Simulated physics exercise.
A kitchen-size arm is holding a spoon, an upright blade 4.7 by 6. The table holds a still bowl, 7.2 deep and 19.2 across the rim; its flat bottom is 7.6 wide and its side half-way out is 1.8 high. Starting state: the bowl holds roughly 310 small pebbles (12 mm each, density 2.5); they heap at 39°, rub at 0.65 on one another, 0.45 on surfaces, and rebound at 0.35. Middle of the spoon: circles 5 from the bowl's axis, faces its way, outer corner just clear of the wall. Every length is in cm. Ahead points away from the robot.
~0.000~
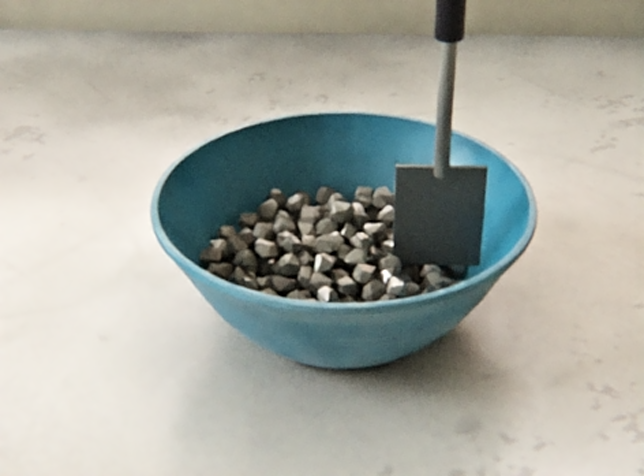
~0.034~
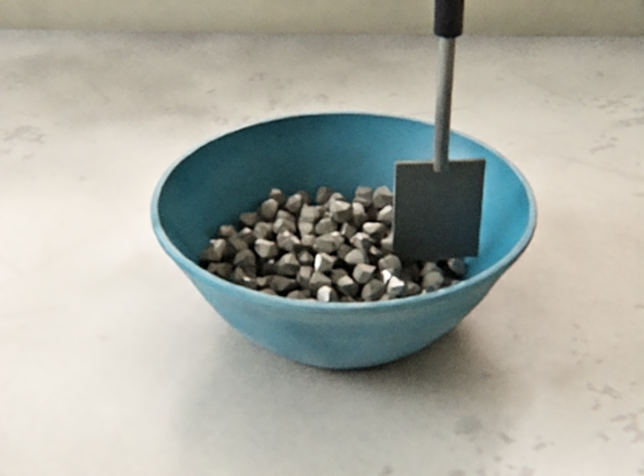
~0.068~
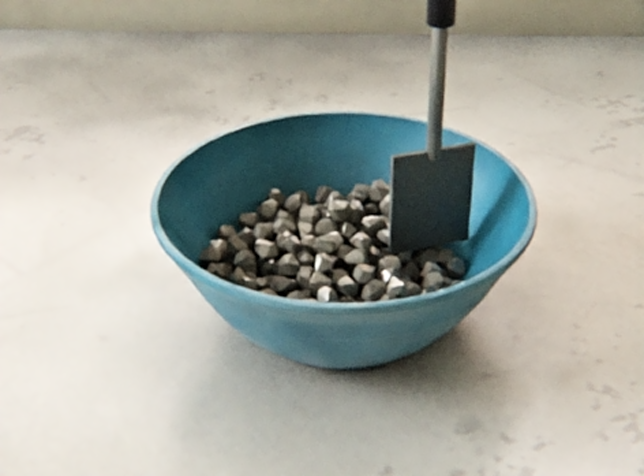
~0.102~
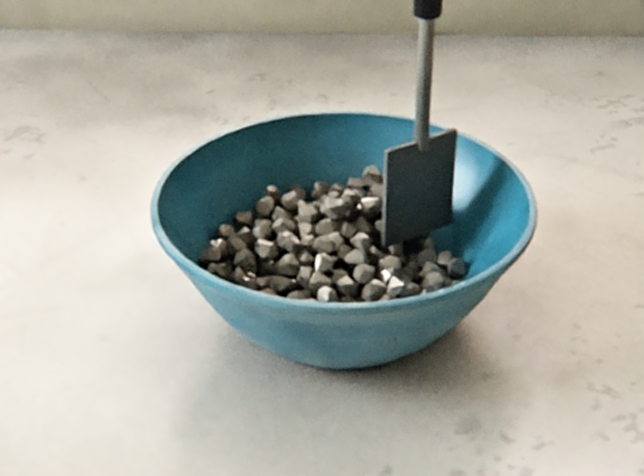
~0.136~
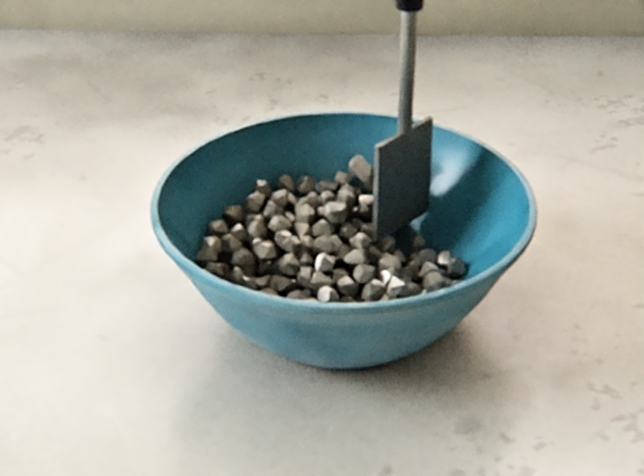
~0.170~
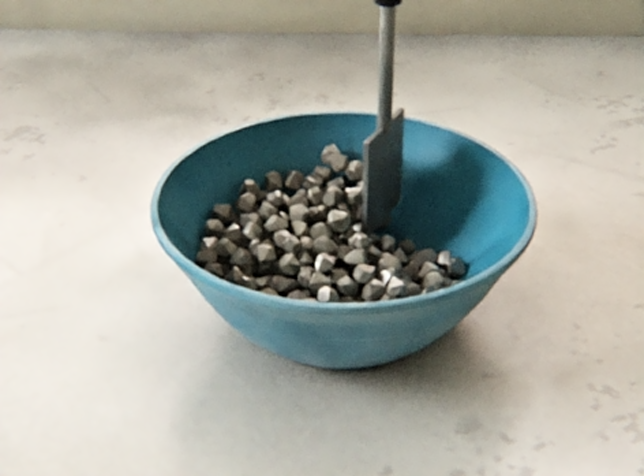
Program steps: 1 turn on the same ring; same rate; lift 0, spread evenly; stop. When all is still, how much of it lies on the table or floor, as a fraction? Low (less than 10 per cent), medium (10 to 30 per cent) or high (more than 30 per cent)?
The share is low, less than 10 per cent.
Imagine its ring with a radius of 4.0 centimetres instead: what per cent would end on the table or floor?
It would be near 5 per cent.
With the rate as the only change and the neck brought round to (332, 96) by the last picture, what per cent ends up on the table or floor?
It works out to roughly 10 percent.
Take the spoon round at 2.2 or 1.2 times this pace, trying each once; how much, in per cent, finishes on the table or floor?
It would be about 25 and 10 percent respectively.
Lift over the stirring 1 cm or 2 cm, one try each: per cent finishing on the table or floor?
I'd say some 5 per cent, and some 0 per cent.
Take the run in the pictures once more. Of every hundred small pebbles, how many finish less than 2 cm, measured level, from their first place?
About 20 percent.
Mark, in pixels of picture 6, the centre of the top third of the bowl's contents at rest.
It is centred around (416, 200).
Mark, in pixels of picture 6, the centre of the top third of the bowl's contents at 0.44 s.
I'd put it at around (254, 264).
After 0.44 s, 179° round, highest piece 9 above the table; 309 in the bowl, 1 on the table or floor, 3 in flight or on the tool.
After 0.70 s, 294° round, highest piece 9 above the table; 304 in the bowl, 7 on the table or floor, 2 in flight or on the tool.
After 1.03 s, 0° round, highest piece 8 above the table; 297 in the bowl, 16 on the table or floor.
After 1.73 s, 0° round, highest piece 8 above the table; 297 in the bowl, 16 on the table or floor.
In the end, 297 in the bowl, 16 on the table or floor. That is 5 % on the table or floor.
